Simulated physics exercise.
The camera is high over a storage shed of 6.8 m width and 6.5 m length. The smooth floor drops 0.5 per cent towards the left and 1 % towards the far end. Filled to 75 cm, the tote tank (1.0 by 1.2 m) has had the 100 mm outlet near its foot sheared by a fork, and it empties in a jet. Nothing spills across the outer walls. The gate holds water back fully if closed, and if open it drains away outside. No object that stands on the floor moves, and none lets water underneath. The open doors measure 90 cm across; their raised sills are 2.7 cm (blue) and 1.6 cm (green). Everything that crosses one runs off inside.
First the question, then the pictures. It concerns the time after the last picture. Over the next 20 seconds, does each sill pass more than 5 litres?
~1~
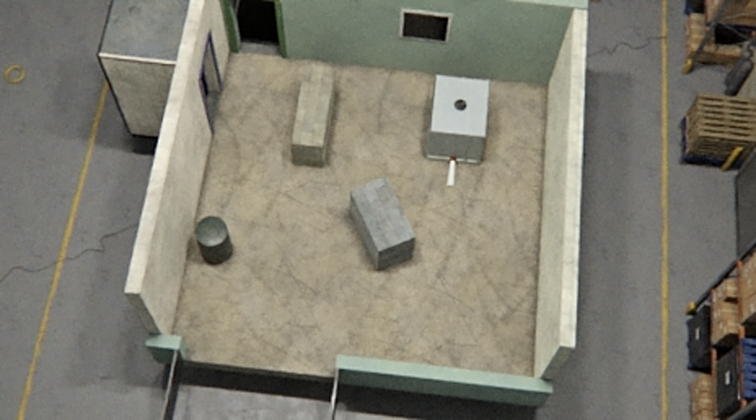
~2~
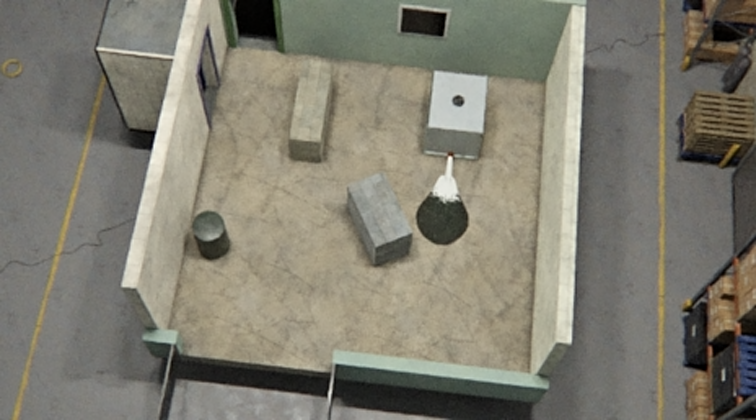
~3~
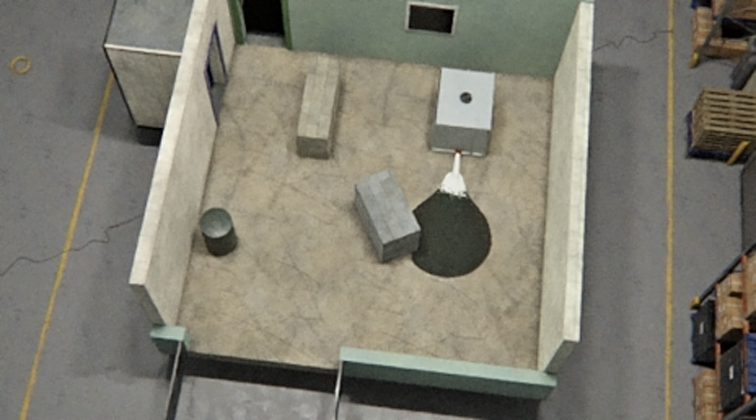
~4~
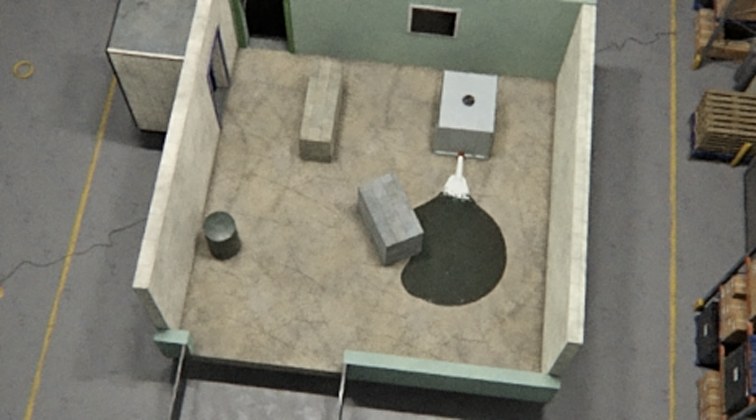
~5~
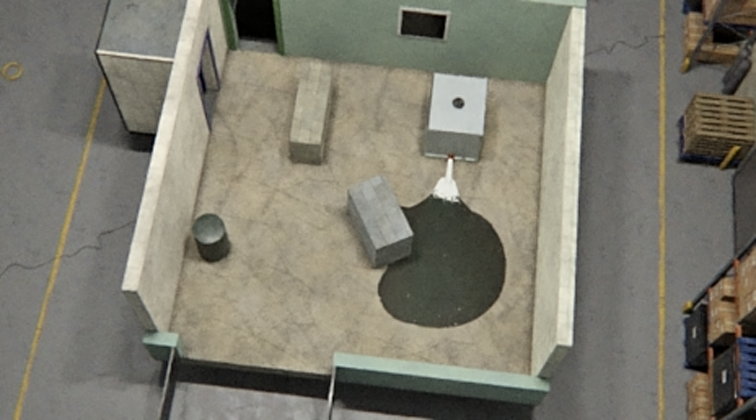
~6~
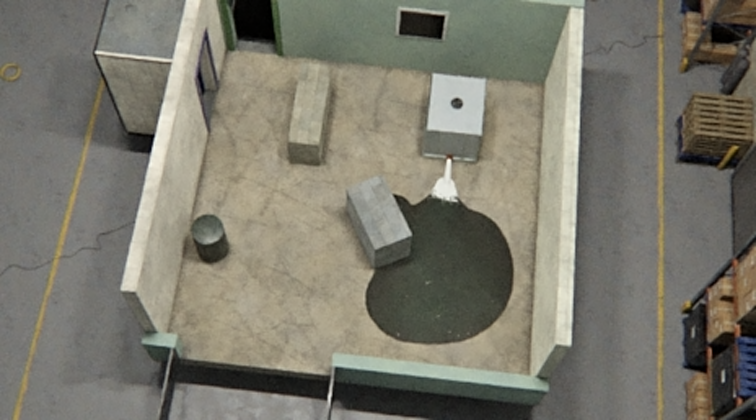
In order: The blue door: Under the line, the green door: Under the line.
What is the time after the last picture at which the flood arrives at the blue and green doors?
Blue: Not within the 20 s; green: Not within the 20 s.
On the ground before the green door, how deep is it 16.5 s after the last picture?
The depth there is around 0.0 cm.
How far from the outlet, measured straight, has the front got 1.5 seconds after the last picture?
Roughly 4.6 m.
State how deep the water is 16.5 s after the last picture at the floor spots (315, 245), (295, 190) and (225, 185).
Taking the spots in order, 0.8, 0.8 and 0.6 cm.
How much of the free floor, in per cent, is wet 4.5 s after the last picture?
Wet share: Near 30 %.
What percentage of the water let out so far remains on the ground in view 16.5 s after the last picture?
Roughly 100 percent of it is still there.
Then, 1.5 s after the last picture water covers 20 % of the floor and is deepest (5 cm) near (445, 190); blue door not reached, green door not reached.
Then, 4.5 s after the last picture water covers 30 % of the floor and is deepest (5 cm) near (445, 190); blue door not reached, green door not reached.
Then, 8.5 s after the last picture water covers 45 % of the floor and is deepest (5 cm) near (445, 190); blue door not reached, green door not reached.
Then, 12.5 s after the last picture water covers 60 % of the floor and is deepest (4 cm) near (445, 190); blue door not reached, green door not reached.
Then, 16.5 s after the last picture water covers 75 % of the floor and is deepest (6 cm) near (446, 181); blue door not reached, green door not reached.
